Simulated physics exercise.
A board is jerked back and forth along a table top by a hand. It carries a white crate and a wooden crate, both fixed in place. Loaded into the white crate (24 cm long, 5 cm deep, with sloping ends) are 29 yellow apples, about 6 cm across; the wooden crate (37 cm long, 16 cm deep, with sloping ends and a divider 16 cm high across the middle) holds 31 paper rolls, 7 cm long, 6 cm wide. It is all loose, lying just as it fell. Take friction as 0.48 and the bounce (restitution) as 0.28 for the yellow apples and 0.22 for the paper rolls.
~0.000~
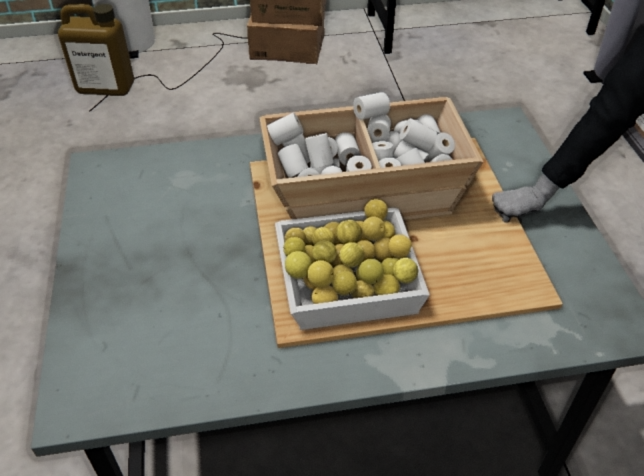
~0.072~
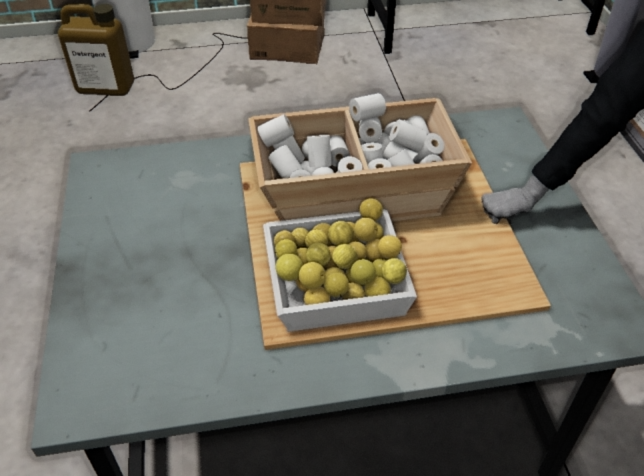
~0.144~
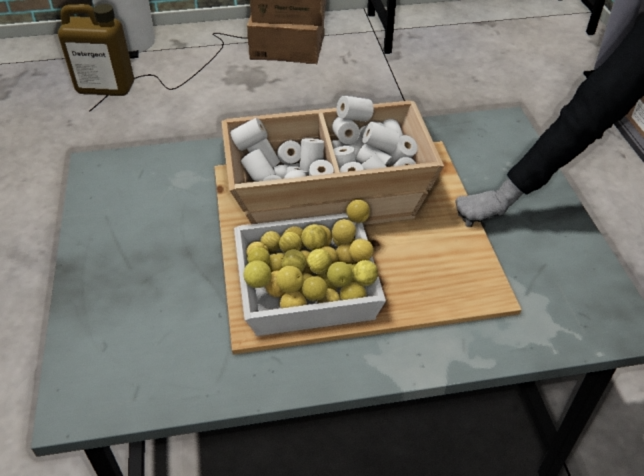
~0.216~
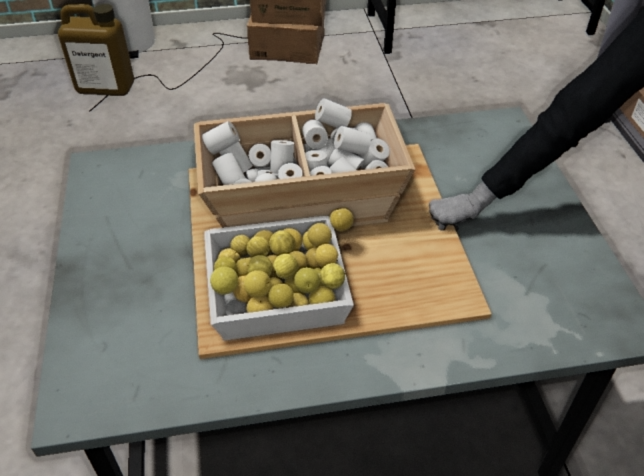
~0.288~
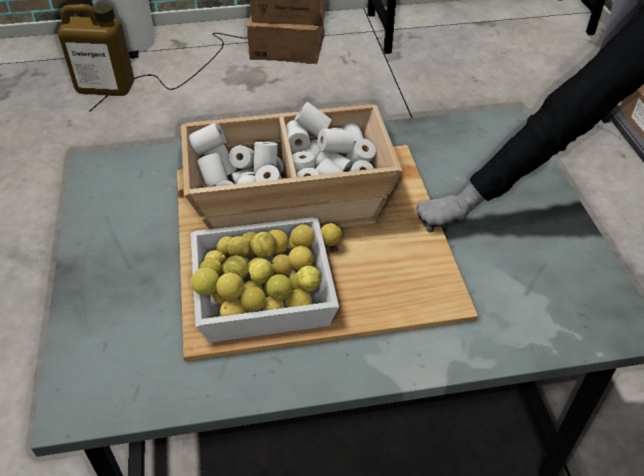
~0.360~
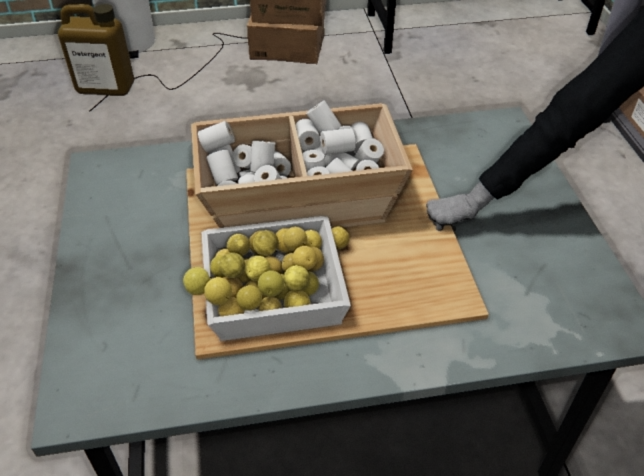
In the video, a gloved hand slides a board carrying a white crate of yellow fruit and a divided wooden crate of paper rolls left across a table, then slightly back right, as one fruit drops out right, another left.
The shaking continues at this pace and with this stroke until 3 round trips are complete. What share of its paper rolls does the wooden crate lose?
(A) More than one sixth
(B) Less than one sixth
B.
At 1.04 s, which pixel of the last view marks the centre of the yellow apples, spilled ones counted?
Centre approx. at (304, 270).
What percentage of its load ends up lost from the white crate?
White crate: 40%.
After 0.66 s, white crate 24 in, 5 out and wooden crate 31 in, 0 out.
After 1.04 s, white crate 21 in, 8 out and wooden crate 31 in, 0 out.
After 1.57 s, white crate 19 in, 10 out and wooden crate 31 in, 0 out.
Outcome (at 2.26 s), white crate 18 in, 11 out and wooden crate 31 in, 0 out. Asked share, 0 of 31, 0 per cent.
